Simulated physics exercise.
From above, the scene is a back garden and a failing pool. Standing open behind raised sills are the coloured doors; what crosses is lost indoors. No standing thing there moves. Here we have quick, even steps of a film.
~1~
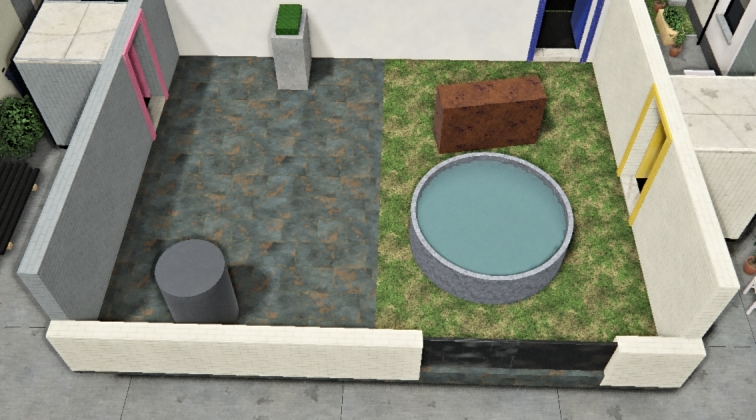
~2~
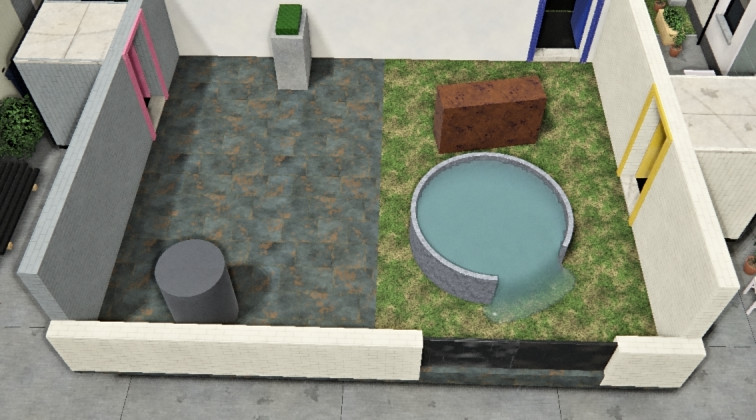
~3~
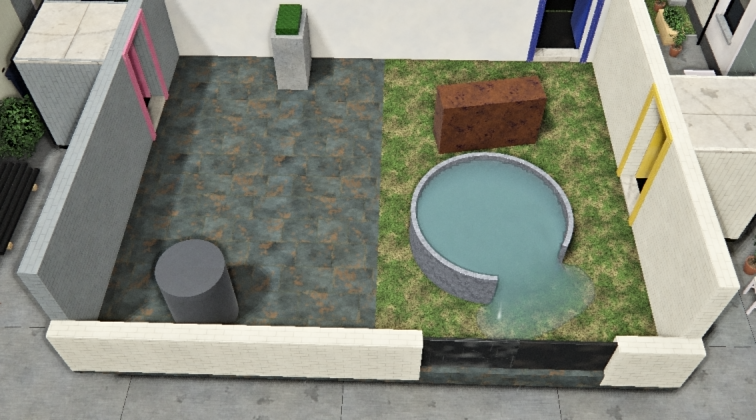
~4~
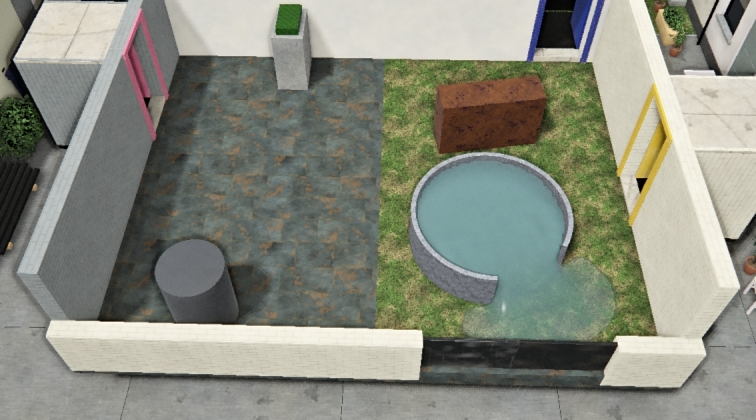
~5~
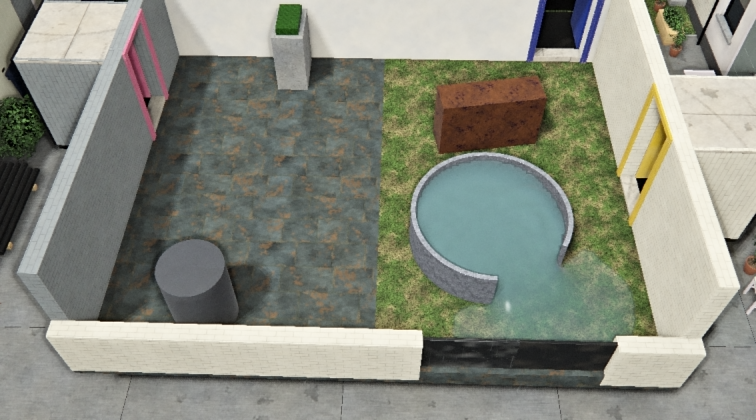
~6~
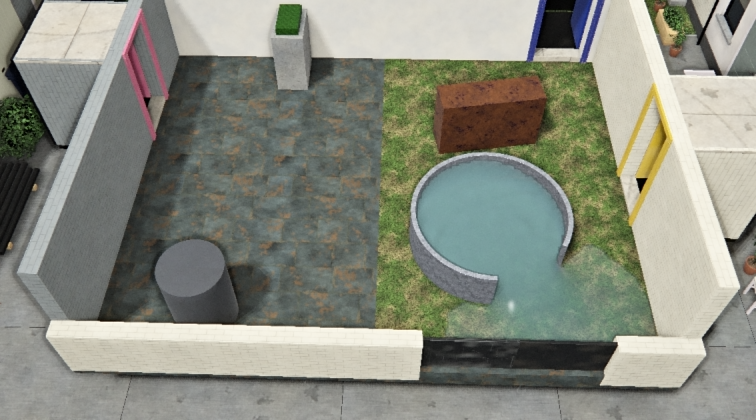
In a walled back garden, a round pool breaks open and water spreads across the grass.
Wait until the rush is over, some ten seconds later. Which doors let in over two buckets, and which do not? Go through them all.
Pink door - not over two, yellow door - over two buckets, blue door - not over two.
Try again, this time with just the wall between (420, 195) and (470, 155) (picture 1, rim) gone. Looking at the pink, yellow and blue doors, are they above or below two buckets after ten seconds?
The pink door exceeds it, the yellow door falls short, and the blue door falls short.
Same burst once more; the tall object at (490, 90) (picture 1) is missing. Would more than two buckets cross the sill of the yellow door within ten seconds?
Well, the yellow door ends up above.
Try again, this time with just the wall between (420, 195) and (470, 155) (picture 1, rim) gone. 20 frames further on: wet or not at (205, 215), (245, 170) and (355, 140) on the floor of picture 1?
One after the other: Wet, awash, awash.
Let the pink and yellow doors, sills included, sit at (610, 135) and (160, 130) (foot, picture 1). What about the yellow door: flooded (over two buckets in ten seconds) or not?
Lab note - yellow: Under the limit.
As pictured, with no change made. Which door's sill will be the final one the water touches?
It's the door marked pink.
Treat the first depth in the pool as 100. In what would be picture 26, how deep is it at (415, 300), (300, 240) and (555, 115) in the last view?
Depths of roughly 12, 2 and 2 per cent.
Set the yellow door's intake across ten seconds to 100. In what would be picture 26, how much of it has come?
I make it 10 per cent.
A moment on, water covers 10 % of the floor; the pink door not reached, the yellow door not reached, the blue door not reached.
Next, water covers 15 % of the floor; the pink door not reached, the yellow door wet at the sill, nothing in, the blue door not reached.
Then, water covers 35 % of the floor; the pink door not reached, the yellow door under two buckets in, the blue door not reached.
Later, water covers 60 % of the floor; the pink door not reached, the yellow door over two buckets in, the blue door wet at the sill, nothing in.
In the end, water covers 95 % of the floor; the pink door wet at the sill, nothing in, the yellow door over two buckets in, the blue door wet at the sill, nothing in.
